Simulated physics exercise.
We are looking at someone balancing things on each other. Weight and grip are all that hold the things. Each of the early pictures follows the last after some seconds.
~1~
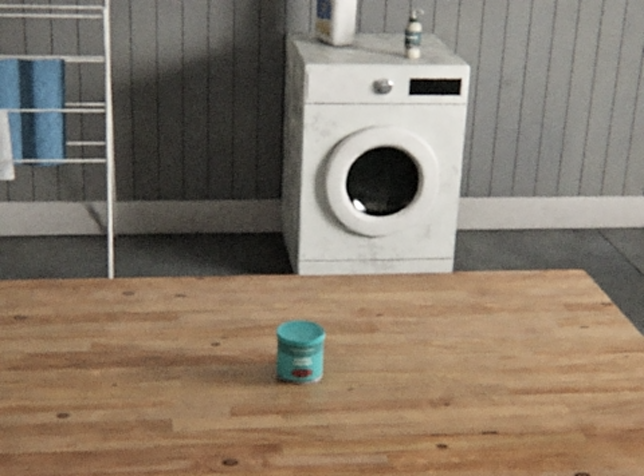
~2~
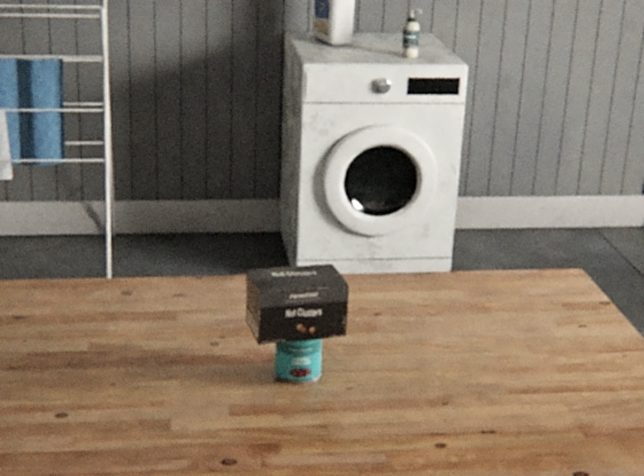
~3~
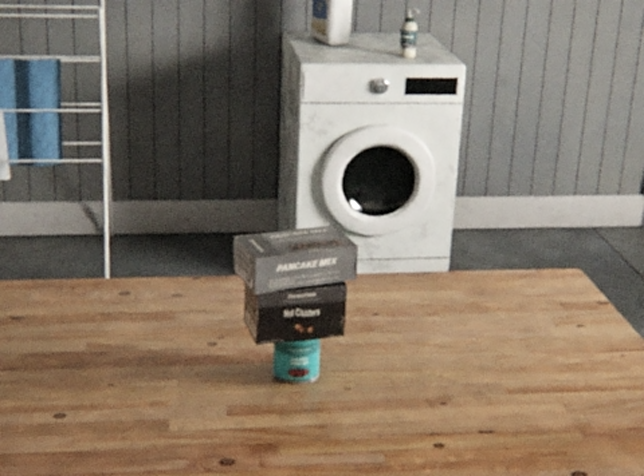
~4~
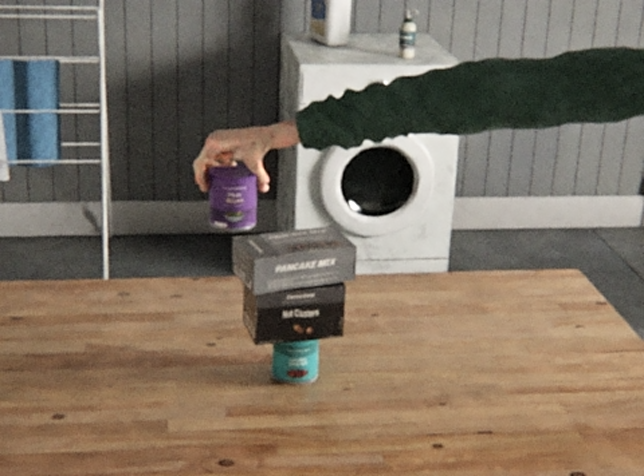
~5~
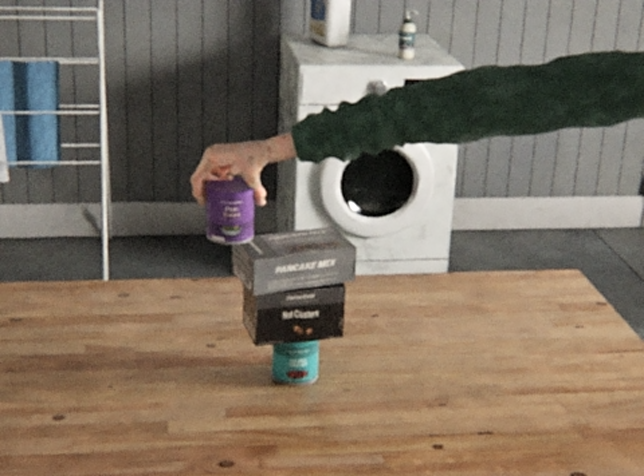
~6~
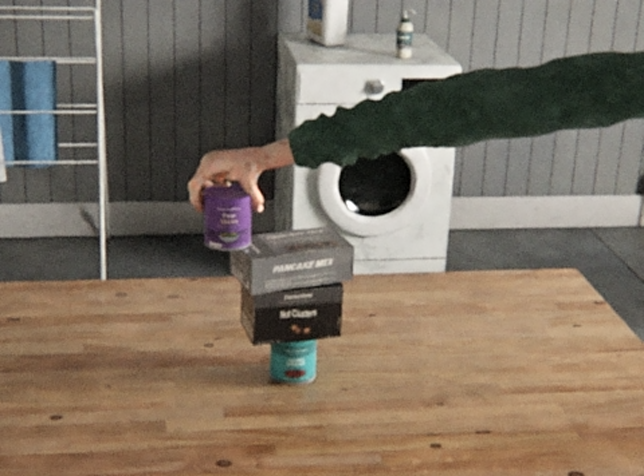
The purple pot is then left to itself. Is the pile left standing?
No, it falls.
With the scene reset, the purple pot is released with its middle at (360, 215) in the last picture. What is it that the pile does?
It collapses.
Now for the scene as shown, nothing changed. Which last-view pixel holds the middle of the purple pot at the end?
It finishes at about (207, 357).
Then, 0.40 s after the last picture, purple pot now fallen.
Then, 0.50 s after the last picture, things are still on the move.
At rest, fallen, purple pot; the other 3 in place. Seen from the same camera at the end, purple pot near (207, 357). The pile gives way.
